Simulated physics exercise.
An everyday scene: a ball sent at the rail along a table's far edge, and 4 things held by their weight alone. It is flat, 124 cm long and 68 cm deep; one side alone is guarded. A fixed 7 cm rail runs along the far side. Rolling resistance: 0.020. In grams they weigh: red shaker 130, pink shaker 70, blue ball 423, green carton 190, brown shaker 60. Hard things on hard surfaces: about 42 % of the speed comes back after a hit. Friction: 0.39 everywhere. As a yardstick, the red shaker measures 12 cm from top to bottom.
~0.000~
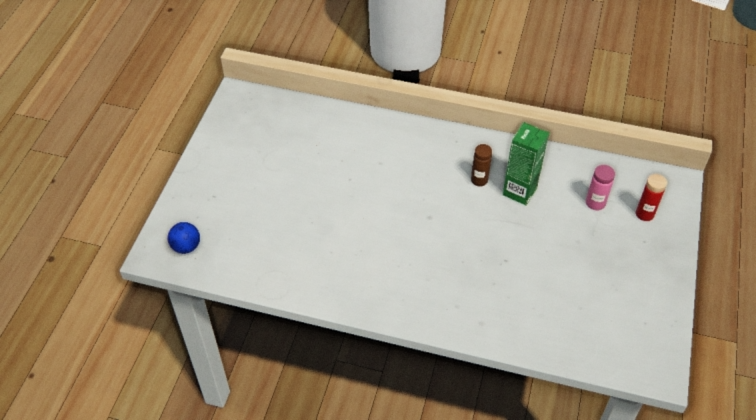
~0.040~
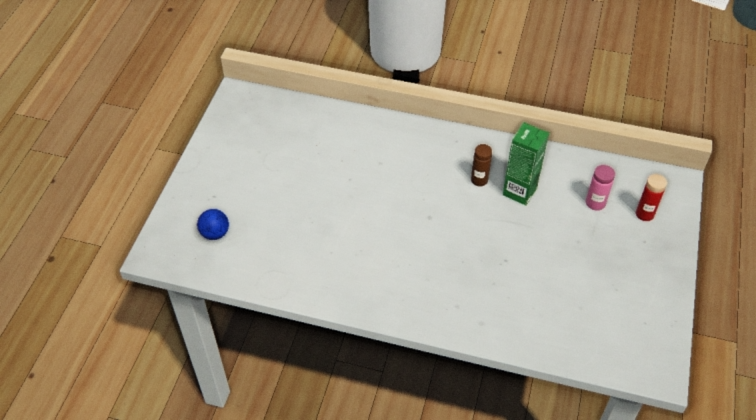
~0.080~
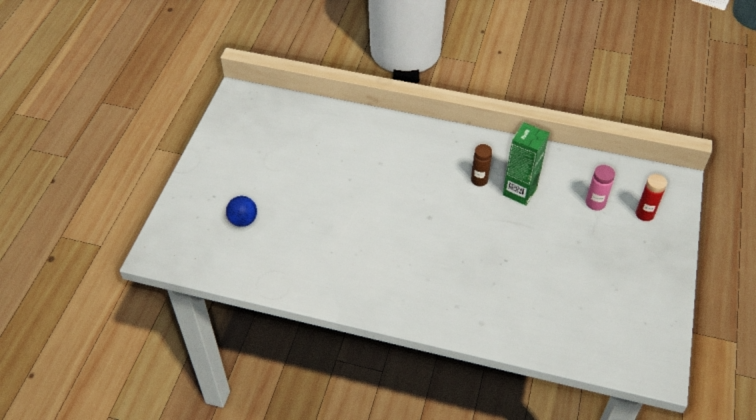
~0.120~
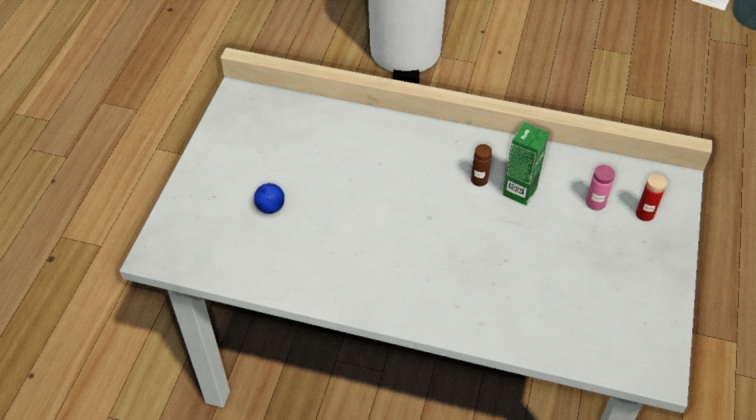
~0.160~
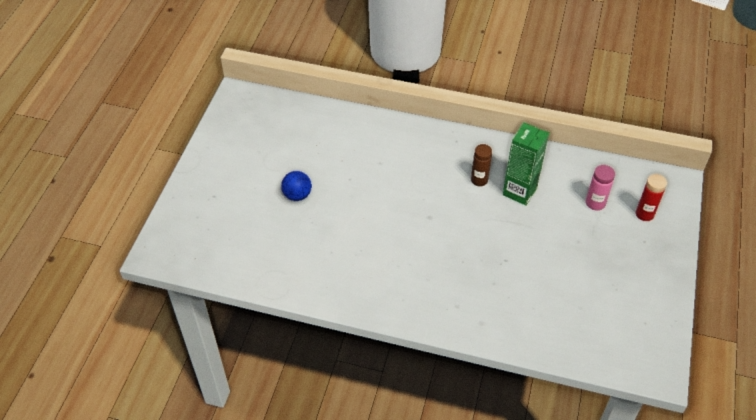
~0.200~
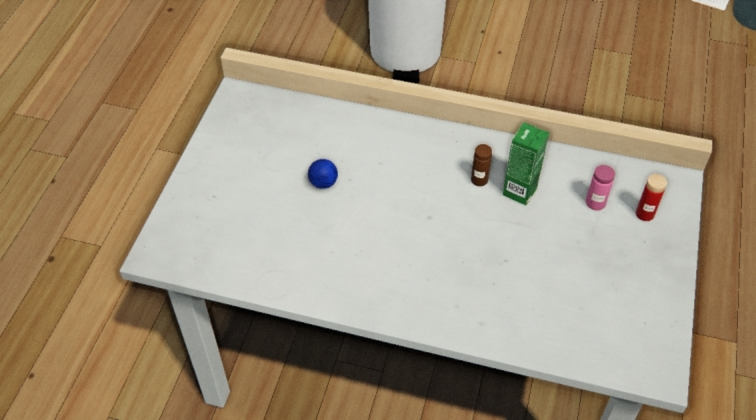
A blue ball near the left end of a pale table rolls steadily rightward and away from the viewer. It crosses the open left part of the surface, drawing closer to the wooden rail along the far edge, while the brown, pink and red shakers and green carton stay still on the right.
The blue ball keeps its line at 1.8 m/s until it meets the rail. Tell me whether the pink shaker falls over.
The pink shaker falls over.
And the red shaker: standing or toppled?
The red shaker tips over.
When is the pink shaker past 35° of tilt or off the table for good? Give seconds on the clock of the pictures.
Near 0.9 s.
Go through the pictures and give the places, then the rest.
In the first frame, blue ball (184, 238); pink shaker (600, 188).
In the second frame, blue ball (213, 224); brown shaker (481, 165).
In the third frame, blue ball (242, 211); green carton (525, 165).
In the fourth frame, blue ball (269, 199); red shaker (651, 198).
In the fifth frame, blue ball (296, 186); brown shaker (481, 165).
In the sixth frame, blue ball (323, 174); pink shaker (600, 188).
Around 0.70 s, blue ball near (550, 167).
Around 1.20 s, blue ball near (677, 201); pink shaker on its side near (668, 257); red shaker on its side.
Around 1.70 s, blue ball near (705, 332); red shaker now off the table; pink shaker on its side near (668, 258).
Finally (1.9 s), off the table and tipped over, red shaker; on their side or leaning hard on the table, pink shaker; the other 2 still in place (within 4 cm). Final places as that camera would see them, pink shaker near (668, 258).
